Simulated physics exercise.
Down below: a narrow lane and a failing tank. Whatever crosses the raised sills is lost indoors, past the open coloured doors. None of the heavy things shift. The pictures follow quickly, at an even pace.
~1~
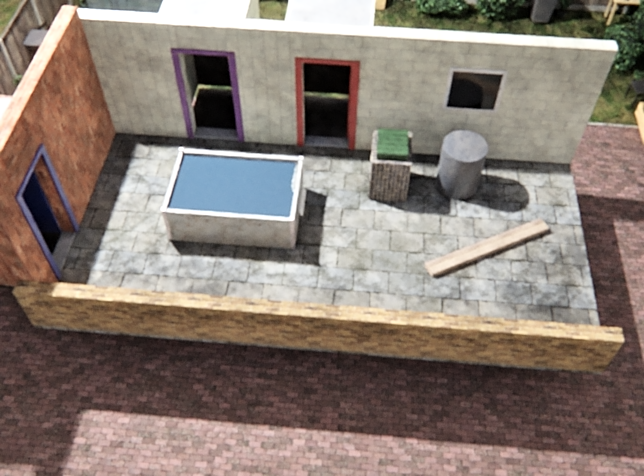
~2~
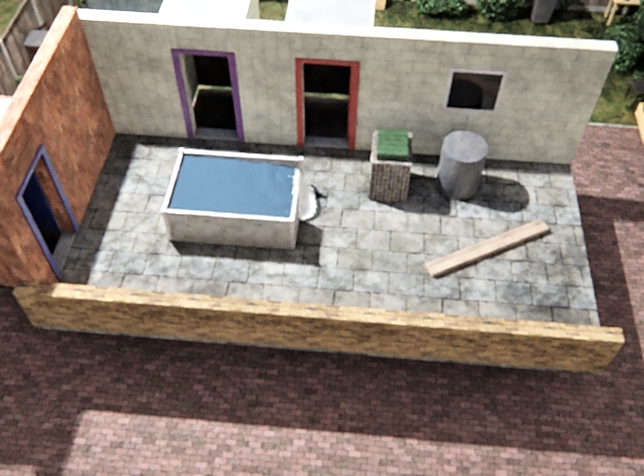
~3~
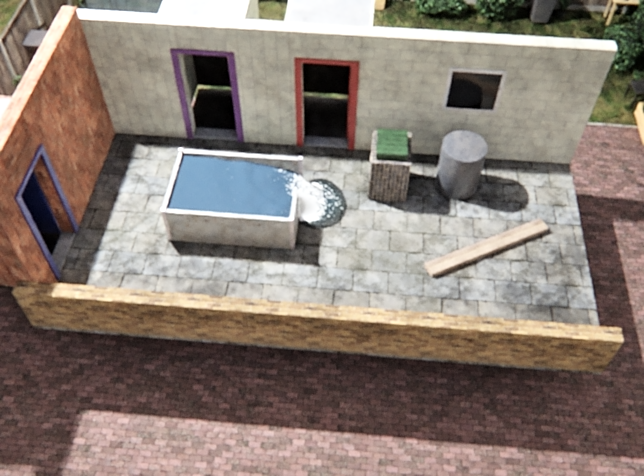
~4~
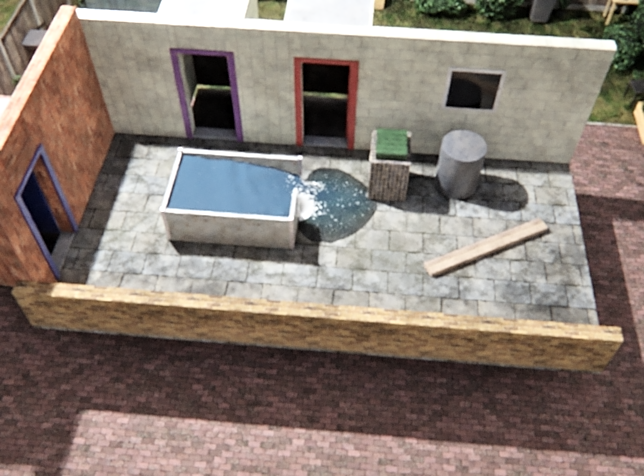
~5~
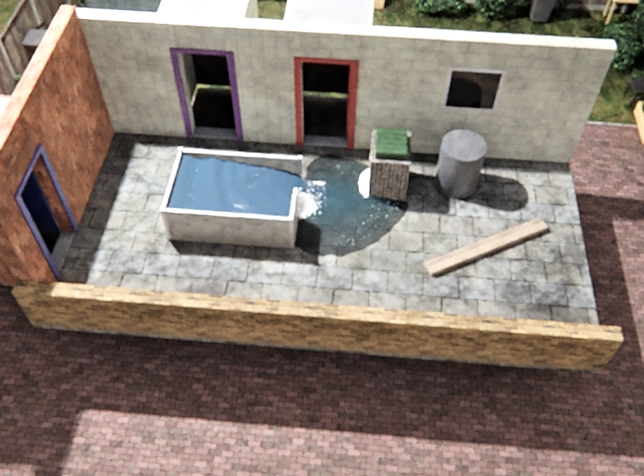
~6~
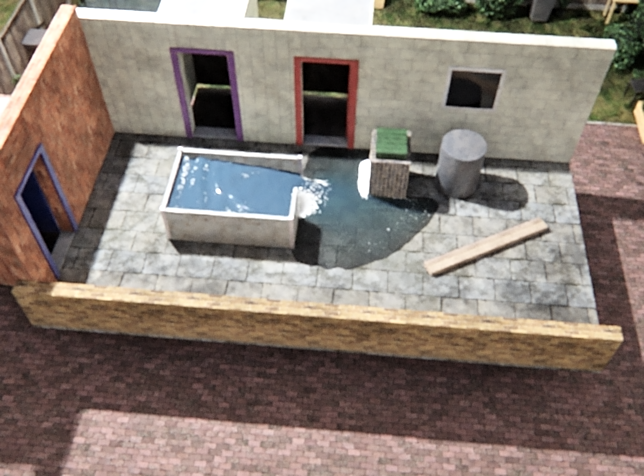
Water pouring from the right side of an open tank and spreading rightward across a paved yard, around a green-topped block.
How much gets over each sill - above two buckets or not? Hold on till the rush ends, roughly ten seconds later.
Red door: More than two buckets. Blue door: Two buckets or fewer. Purple door: Two buckets or fewer.
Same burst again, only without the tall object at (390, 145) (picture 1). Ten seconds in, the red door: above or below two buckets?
The red door holds.
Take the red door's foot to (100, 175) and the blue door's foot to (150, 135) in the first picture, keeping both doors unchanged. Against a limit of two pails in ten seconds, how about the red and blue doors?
Result - the red stays within limits while the blue stays within limits.
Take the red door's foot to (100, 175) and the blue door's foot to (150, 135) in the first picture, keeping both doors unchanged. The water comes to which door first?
Answer: The one in purple.
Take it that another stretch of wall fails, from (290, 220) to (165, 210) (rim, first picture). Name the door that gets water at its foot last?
The door marked red is last.
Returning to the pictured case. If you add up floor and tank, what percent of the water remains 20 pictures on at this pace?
Result: Close to 90 %.
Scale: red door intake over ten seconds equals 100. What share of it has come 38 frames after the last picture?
Result: 90 % of the ten-second total.
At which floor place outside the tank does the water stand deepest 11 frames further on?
Near (362, 196).
A moment on, water covers 20 % of the floor; the red door under two buckets in, the blue door not reached, the purple door not reached.
Next, water covers 40 % of the floor; the red door over two buckets in, the blue door not reached, the purple door not reached.
Then, water covers 60 % of the floor; the red door over two buckets in, the blue door not reached, the purple door wet at the sill, nothing in.
Later, water covers 60 % of the floor; the red door over two buckets in, the blue door not reached, the purple door wet at the sill, nothing in.
In the end, water covers 75 % of the floor; the red door far over two buckets in, the blue door wet at the sill, nothing in, the purple door wet at the sill, nothing in.
